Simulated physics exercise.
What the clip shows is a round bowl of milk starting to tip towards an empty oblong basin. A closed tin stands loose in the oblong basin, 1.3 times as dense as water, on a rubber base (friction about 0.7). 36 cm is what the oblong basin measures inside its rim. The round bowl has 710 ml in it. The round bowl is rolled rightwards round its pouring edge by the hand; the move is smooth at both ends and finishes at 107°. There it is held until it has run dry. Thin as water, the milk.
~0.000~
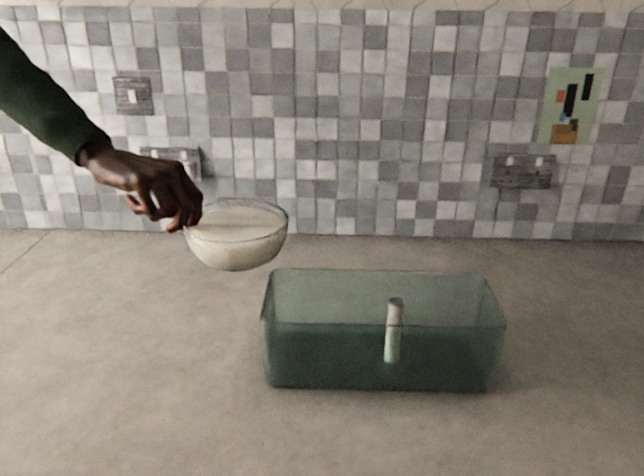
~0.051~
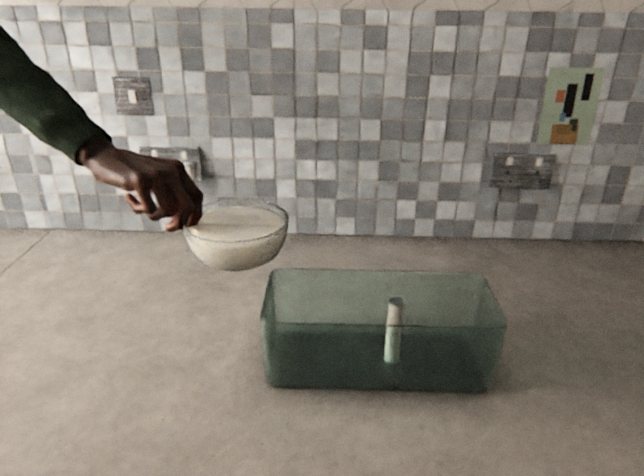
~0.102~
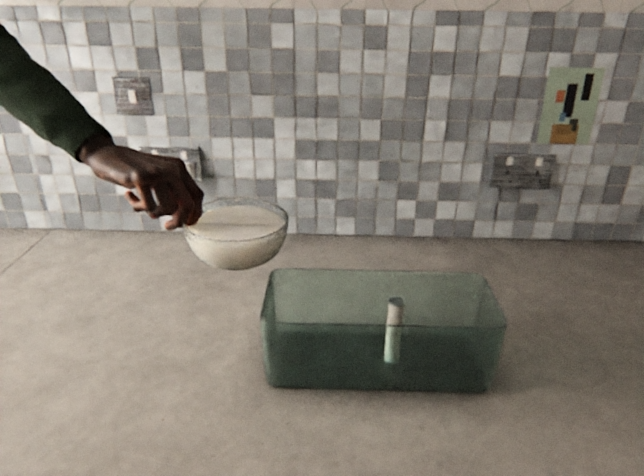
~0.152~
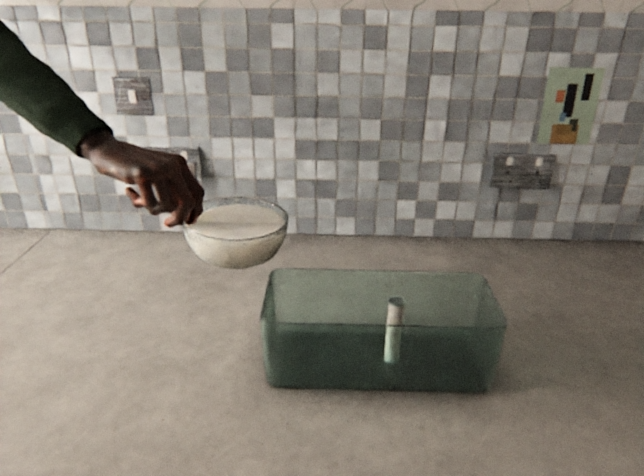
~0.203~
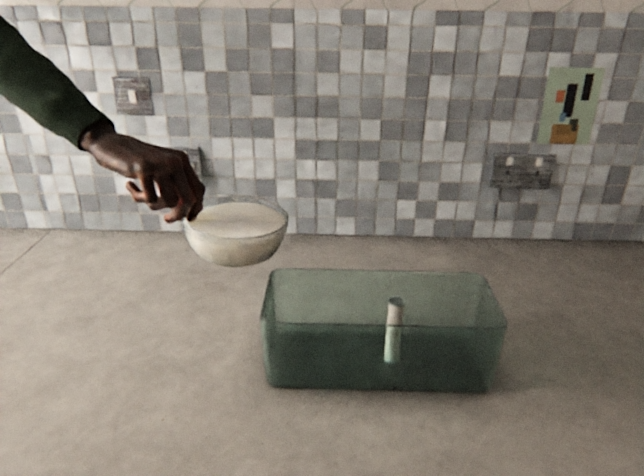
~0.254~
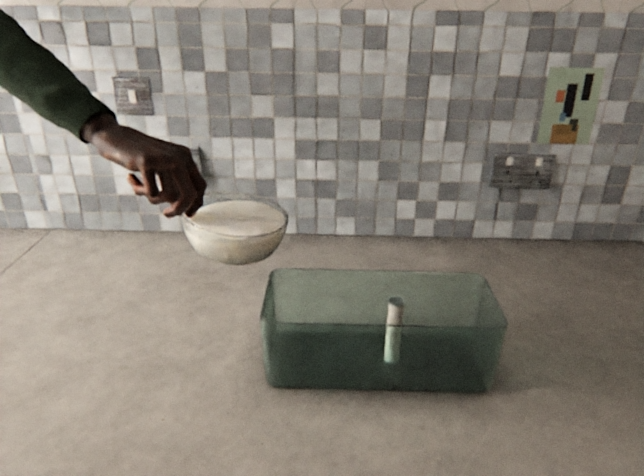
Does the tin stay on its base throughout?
Yes, it stays on its base.
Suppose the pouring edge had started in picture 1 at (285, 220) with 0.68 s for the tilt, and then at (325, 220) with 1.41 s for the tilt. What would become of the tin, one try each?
The tin overturns the first time and overturns the second time.
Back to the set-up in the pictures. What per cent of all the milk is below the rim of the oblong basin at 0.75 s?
Roughly 16 percent.
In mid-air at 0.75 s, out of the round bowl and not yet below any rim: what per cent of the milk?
Roughly 38 %.
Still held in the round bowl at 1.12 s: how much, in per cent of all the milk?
Roughly 3 per cent.
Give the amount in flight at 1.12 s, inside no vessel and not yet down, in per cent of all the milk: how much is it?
Around 10 percent of it is airborne.
After 0.75 s the tilt is 59° and 47 per cent is still to pour; the tin stands where it began.
After 1.12 s the tilt is 96° and 3 per cent is still to pour; the tin stands where it began.
After 1.50 s the tilt is 107° and 0 per cent is still to pour; the tin stands where it began.
After 1.91 s the tilt is 107° and 0 per cent is still to pour; the tin stands where it began.
In the end the tin stands where it began.
